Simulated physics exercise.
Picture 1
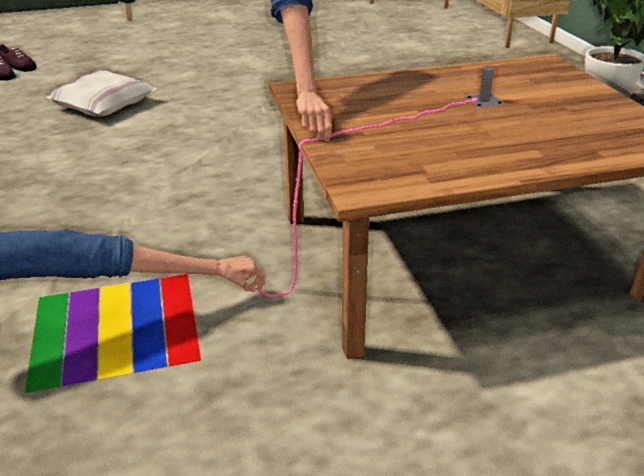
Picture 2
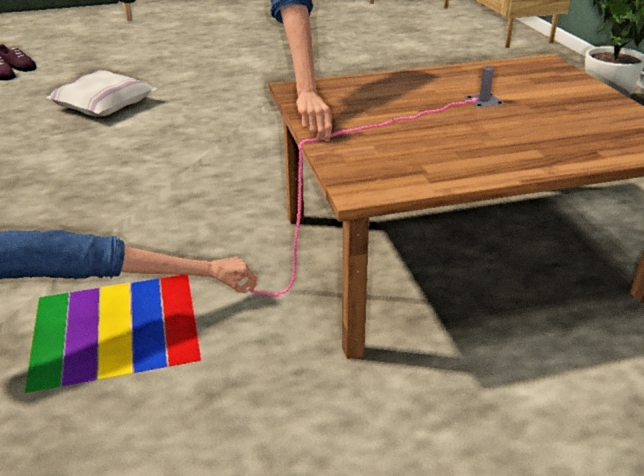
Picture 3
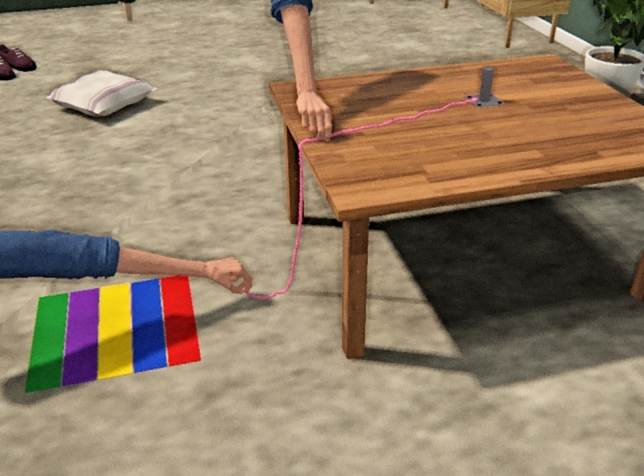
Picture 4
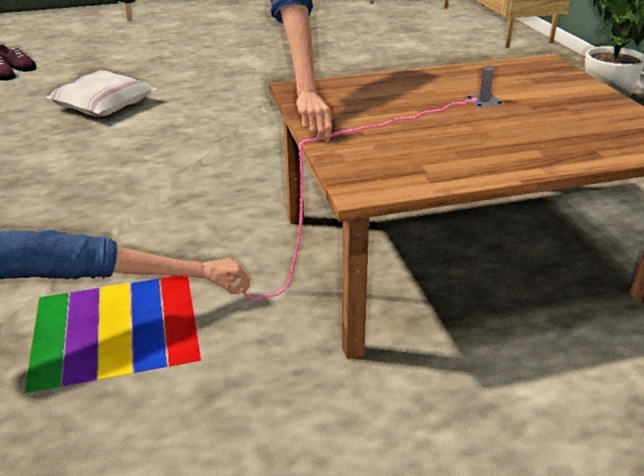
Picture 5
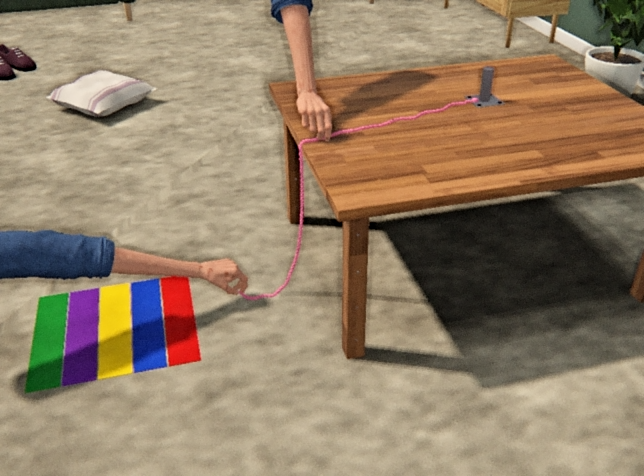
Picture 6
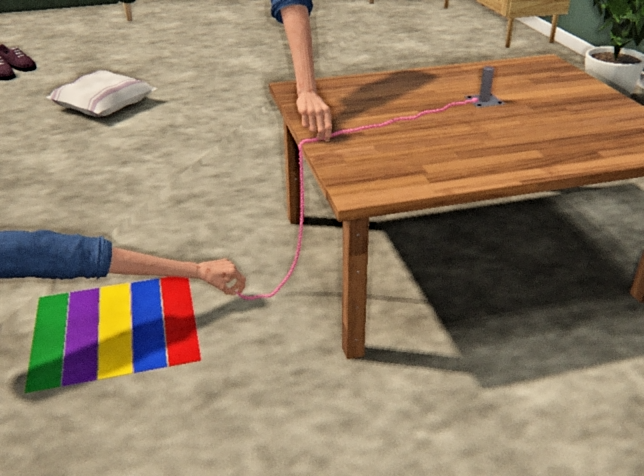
In a room with a wooden table, one hand pressed a pink cord at the table's edge while another, low by a striped colored sheet, drew the cord's end slightly to the left.
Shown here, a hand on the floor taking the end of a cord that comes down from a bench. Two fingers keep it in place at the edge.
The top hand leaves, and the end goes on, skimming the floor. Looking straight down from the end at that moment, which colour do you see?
You see blue.
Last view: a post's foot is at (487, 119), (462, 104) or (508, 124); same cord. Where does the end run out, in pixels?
Roughly (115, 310), then (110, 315), then (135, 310).
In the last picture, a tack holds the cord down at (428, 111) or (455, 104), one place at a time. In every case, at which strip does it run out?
Taking them in turn: Blue; blue.
Early on, end near (212, 296); short of the strips.
Midway, end near (169, 303); over red.
At the end of the slack, end near (144, 307); over blue. It halts on the blue strip.
